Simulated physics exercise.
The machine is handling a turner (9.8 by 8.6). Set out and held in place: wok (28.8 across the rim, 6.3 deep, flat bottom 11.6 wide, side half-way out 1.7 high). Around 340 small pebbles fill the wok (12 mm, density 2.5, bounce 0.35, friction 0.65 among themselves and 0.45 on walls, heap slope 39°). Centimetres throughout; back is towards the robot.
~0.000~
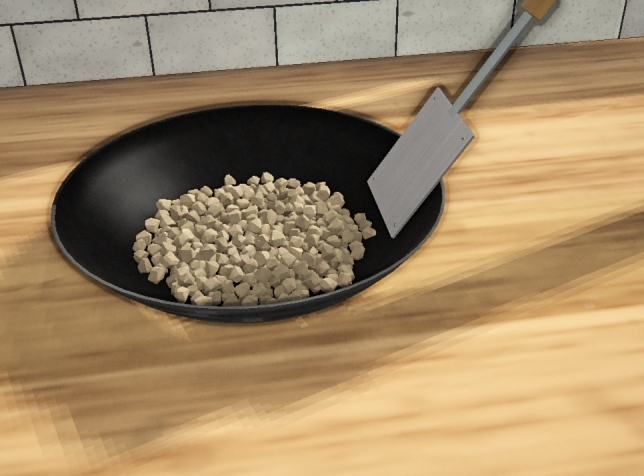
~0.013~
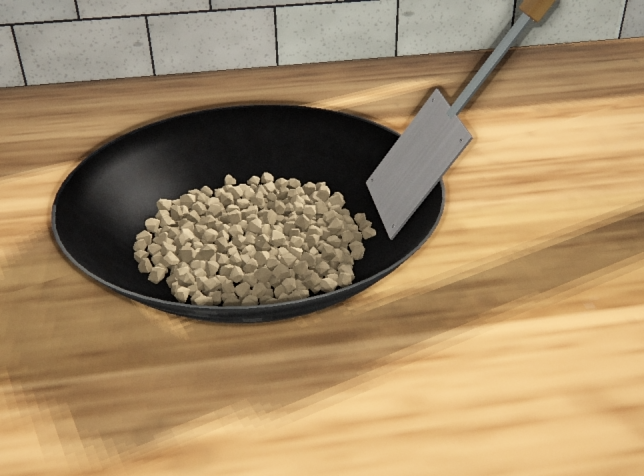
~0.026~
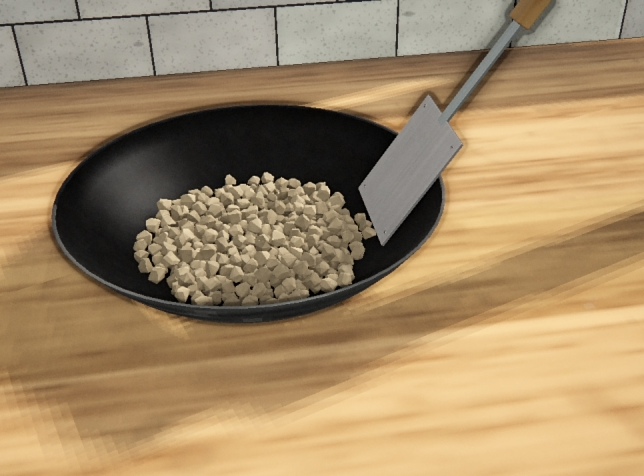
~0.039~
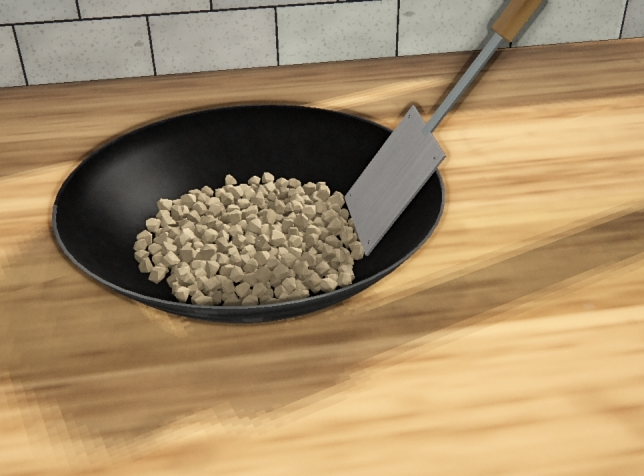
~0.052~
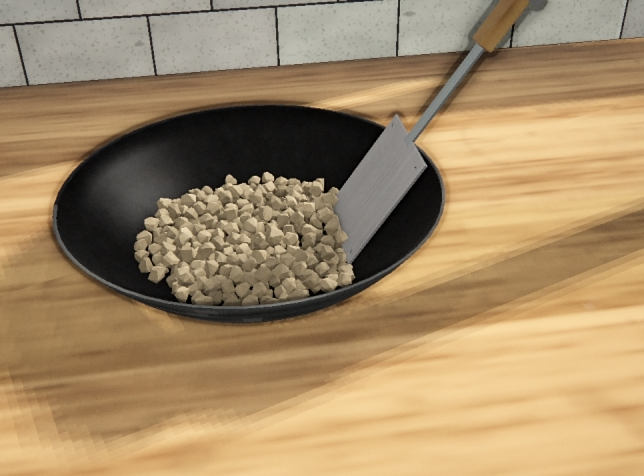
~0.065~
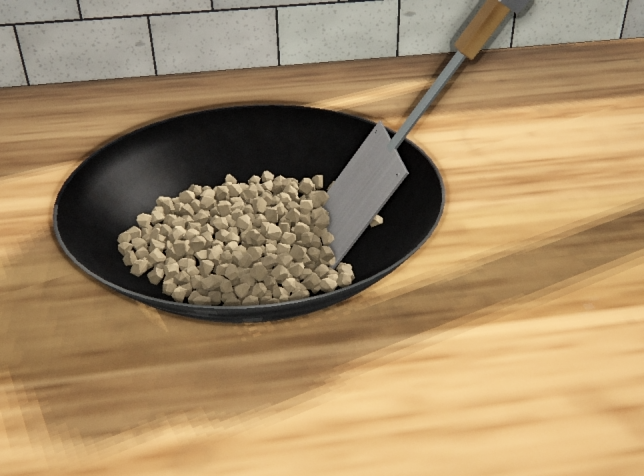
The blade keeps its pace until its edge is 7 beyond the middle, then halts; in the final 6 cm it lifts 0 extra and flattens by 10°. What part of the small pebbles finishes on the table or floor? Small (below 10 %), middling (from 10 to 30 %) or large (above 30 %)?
Share on the table or floor: Middling (from 10 to 30 %).
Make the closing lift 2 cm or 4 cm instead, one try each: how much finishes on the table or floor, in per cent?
Some 15 and 15 per cent.
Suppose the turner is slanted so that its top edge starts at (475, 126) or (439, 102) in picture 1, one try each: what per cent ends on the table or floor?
Some 15 and 15 per cent.
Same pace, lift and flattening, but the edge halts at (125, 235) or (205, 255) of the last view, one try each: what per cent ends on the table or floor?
About 45 and 5 per cent.
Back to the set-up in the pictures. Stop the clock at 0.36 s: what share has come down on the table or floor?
About 15 per cent.
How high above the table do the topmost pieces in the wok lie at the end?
About 7.0 cm.
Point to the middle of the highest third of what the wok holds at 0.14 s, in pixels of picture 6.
Around (134, 223).
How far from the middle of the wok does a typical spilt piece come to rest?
Roughly 24 cm.
After 0.10 s, sloping 55°, highest piece 7 above the table; 339 in the wok.
After 0.14 s, sloping 52°, highest piece 9 above the table; 333 in the wok, 6 on the blade or in flight.
After 0.36 s, sloping 45°, highest piece 7 above the table; 275 in the wok, 54 on the table or floor, 10 on the blade or in flight.
After 1.41 s, sloping 45°, highest piece 7 above the table; 275 in the wok, 64 on the table or floor.
At rest, 275 in the wok, 64 on the table or floor. That is 19 % on the table or floor.
